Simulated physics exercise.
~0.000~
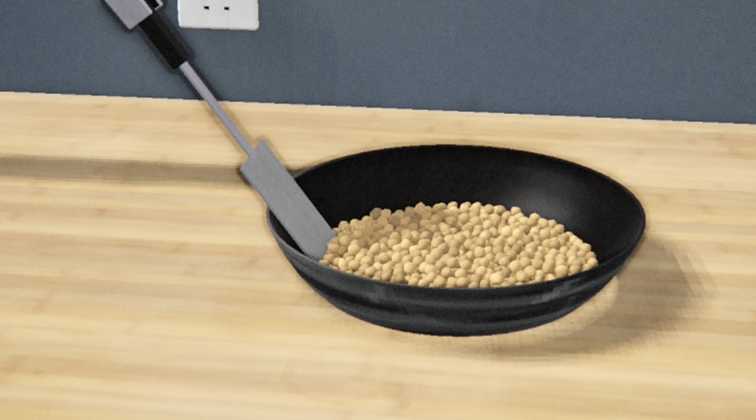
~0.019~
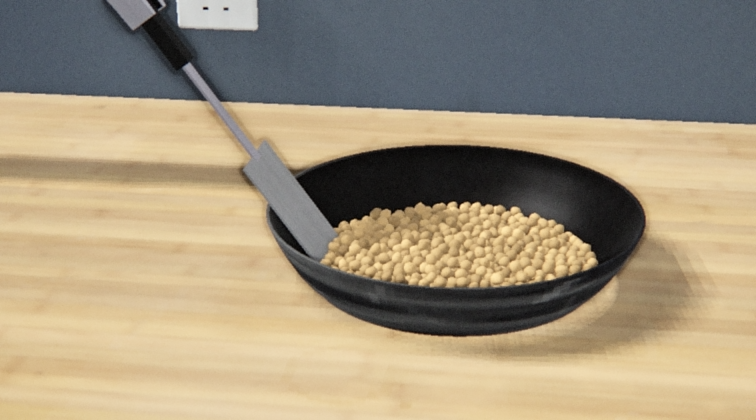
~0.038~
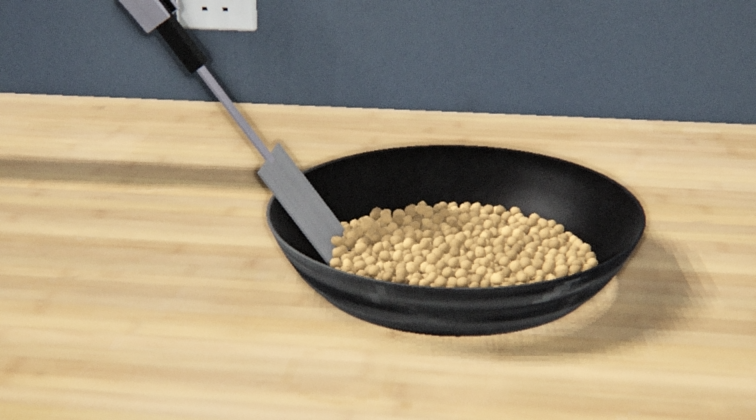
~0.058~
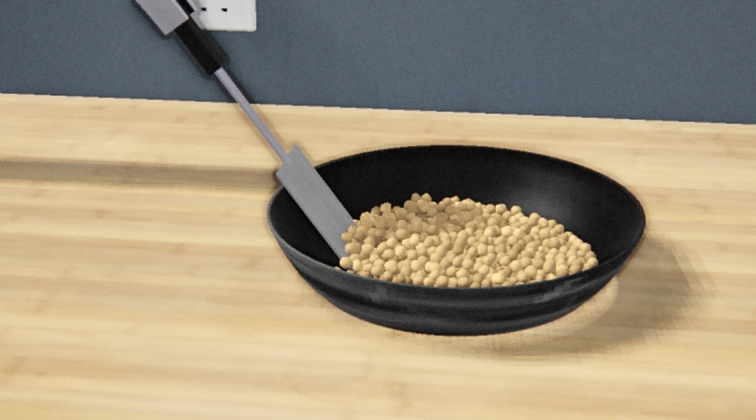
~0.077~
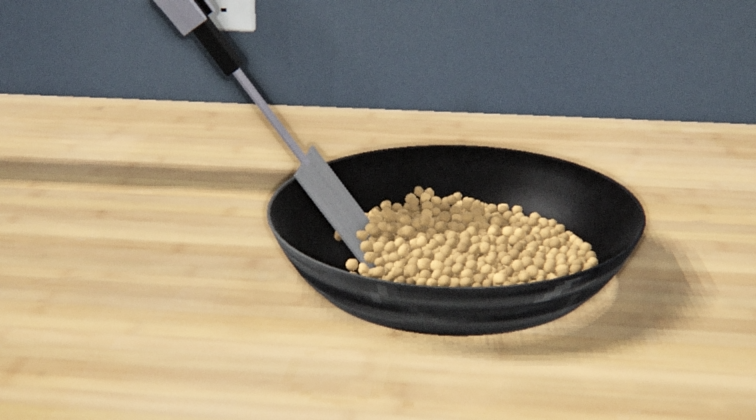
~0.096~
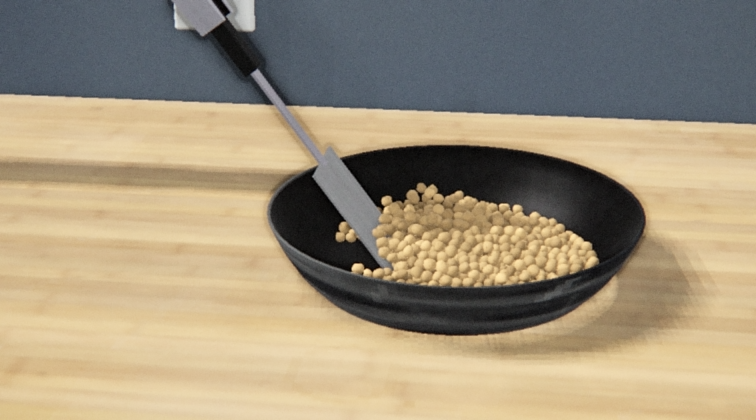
A grey paddle with a black grip, slanting into a black frying pan on a wooden table, slid a short way right through the chickpeas, bunching them up while a few rolled around its edges.
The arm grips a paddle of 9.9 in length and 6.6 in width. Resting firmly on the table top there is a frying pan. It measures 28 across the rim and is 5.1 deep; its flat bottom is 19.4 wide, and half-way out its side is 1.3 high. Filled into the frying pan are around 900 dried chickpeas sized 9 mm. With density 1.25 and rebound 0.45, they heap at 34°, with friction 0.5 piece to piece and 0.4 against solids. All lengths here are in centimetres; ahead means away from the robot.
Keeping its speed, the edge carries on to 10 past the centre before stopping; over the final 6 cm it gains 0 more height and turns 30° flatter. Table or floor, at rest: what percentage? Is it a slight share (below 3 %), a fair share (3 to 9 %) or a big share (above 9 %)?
It is a slight share.
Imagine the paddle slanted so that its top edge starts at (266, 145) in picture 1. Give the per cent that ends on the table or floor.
About 5%.
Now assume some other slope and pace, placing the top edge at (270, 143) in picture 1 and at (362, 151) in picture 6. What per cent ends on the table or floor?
Some 5 percent ends up on the table or floor.
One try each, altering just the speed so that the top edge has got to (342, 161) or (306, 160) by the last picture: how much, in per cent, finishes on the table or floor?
Respectively, around 5 and 0 per cent.
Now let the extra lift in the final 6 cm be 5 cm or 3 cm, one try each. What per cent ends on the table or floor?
I'd say close to 5 percent for the first and close to 5 percent for the second.
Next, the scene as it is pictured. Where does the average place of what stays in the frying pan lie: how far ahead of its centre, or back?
Roughly 4.5 centimetres ahead.
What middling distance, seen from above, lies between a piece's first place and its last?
I'd guess close to 3 centimetres.
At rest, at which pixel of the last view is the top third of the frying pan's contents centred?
Roughly at (590, 238).
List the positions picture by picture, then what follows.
Paddle top edge at (251, 153), sloping 54°; upper third of the load around (453, 248), from x 325 to 595, top at y 205; 900 in the frying pan, in the first frame.
Paddle top edge at (254, 154), sloping 54°; upper third of the load around (451, 247), from x 325 to 595, top at y 205, in the second frame.
Paddle top edge at (268, 157), sloping 54°; upper third of the load around (441, 246), from x 325 to 595, top at y 205, in the third frame.
Paddle top edge at (286, 159), sloping 54°; upper third of the load around (441, 243), from x 320 to 595, top at y 200, in the fourth frame.
Paddle top edge at (304, 160), sloping 54°; upper third of the load around (440, 242), from x 320 to 595, top at y 190, in the fifth frame.
Paddle top edge at (322, 161), sloping 54°; upper third of the load around (446, 242), from x 320 to 595, top at y 190; 900 in the frying pan, in the sixth frame.
By 0.17 s, sloping 54°, highest piece 5 above the table; 900 in the frying pan.
By 0.24 s, sloping 44°, highest piece 5 above the table; 900 in the frying pan.
By 0.48 s, sloping 24°, highest piece 6 above the table; 890 in the frying pan, 10 on the table or floor.
By 1.53 s, sloping 24°, highest piece 6 above the table; 889 in the frying pan, 11 on the table or floor.
Final count, 889 in the frying pan, 11 on the table or floor. That is 1 % on the table or floor.
